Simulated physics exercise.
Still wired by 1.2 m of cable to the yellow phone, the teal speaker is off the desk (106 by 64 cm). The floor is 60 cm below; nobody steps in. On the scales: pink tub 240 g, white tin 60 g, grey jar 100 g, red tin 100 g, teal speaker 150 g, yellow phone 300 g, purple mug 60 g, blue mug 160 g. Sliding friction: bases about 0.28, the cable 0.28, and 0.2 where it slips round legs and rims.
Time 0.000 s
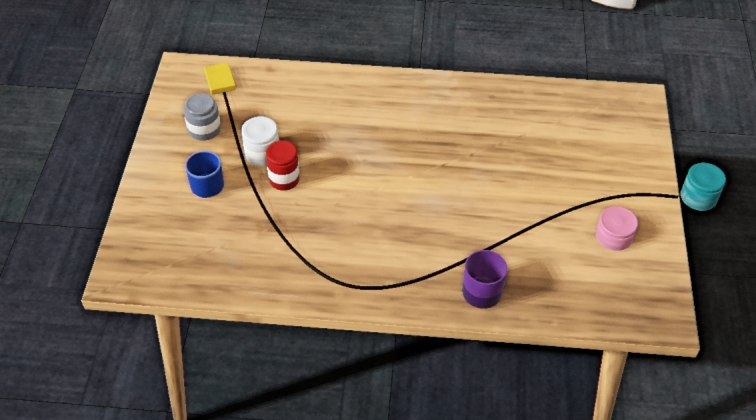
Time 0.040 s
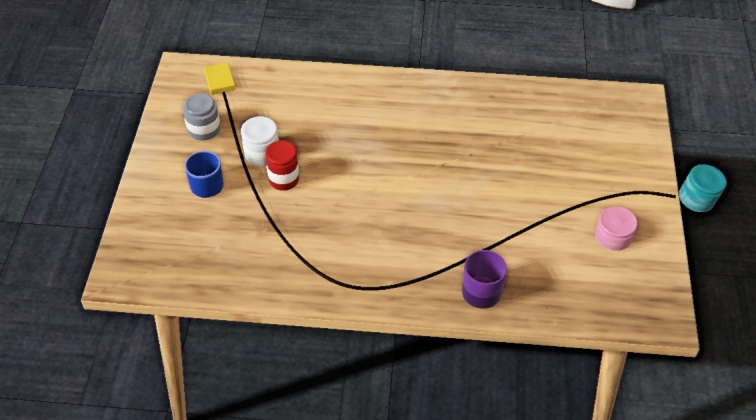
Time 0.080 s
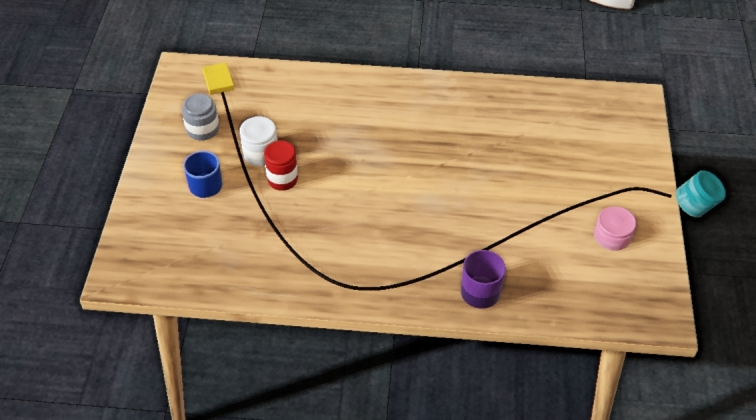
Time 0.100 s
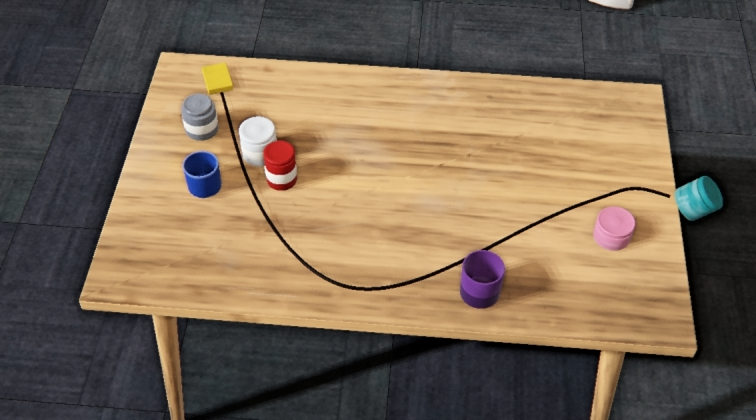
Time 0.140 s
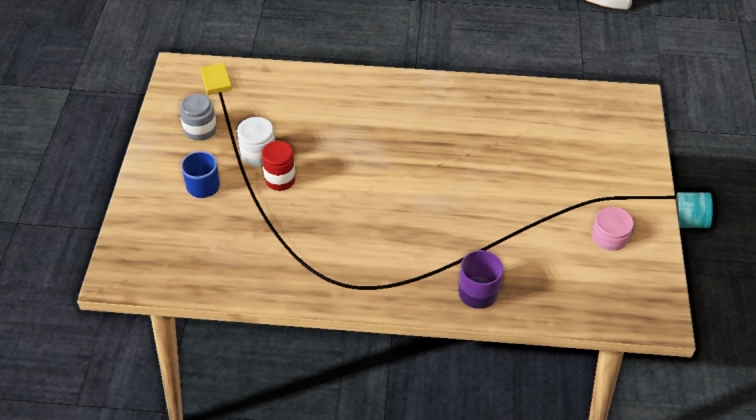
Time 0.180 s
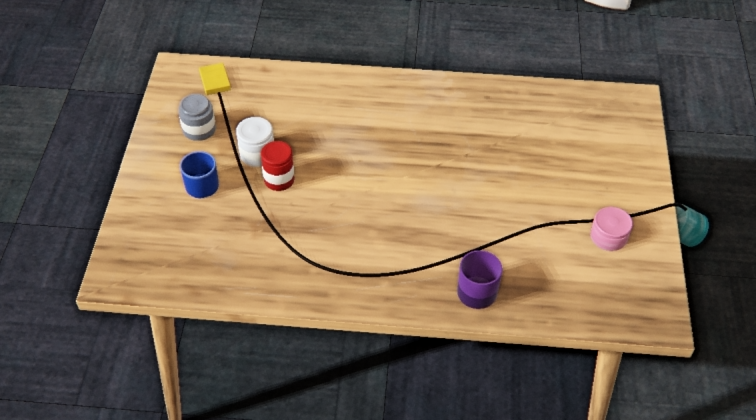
At the start, a black cord curves across a wooden table from a small yellow object to a teal cylinder just past the right edge, among several containers. The teal cylinder tilts onto its side, then sinks lower beside the edge as the cord shifts toward the pink tub.
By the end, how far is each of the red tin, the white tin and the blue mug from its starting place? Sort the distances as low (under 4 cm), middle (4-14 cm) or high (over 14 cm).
Distances: Red tin high; white tin high; blue mug low.
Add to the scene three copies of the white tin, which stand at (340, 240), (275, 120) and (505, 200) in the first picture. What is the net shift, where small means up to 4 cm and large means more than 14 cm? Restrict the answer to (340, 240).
There it moves a long way.
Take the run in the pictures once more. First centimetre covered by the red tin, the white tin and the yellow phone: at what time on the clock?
Times, approx.: Red tin 0.32 s; white tin 0.32 s; yellow phone 0.34 s.
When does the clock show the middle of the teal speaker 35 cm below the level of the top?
The clock reads 0.50 s at that moment.
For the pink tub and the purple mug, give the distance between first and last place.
About: Pink tub 0 cm, purple mug 0 cm.
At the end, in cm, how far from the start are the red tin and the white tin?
Lab note - red tin: Approx. 20 centimetres; white tin: Off the top.
By 0.4 s, the cable's tail end at (222, 100); red tin 12 cm off its start, white tin 8 cm off its start, teal speaker over the edge.
By 0.7 s, the cable's tail end at (250, 99); white tin 24 cm off its start, red tin 21 cm off its start, teal speaker over the edge.
By 0.9 s, the cable's tail end at (271, 103); white tin 32 cm off its start at (348, 53), red tin 22 cm off its start at (355, 88), yellow phone 10 cm off its start at (253, 94).
By 1.2 s, the cable's tail end at (283, 107); white tin over the edge, red tin 22 cm off its start, yellow phone 12 cm off its start.
By 2.4 s, the cable's tail end at (302, 112); white tin over the edge, red tin 22 cm off its start at (355, 87), blue mug 0 cm off its start at (198, 164), yellow phone 17 cm off its start at (283, 102).
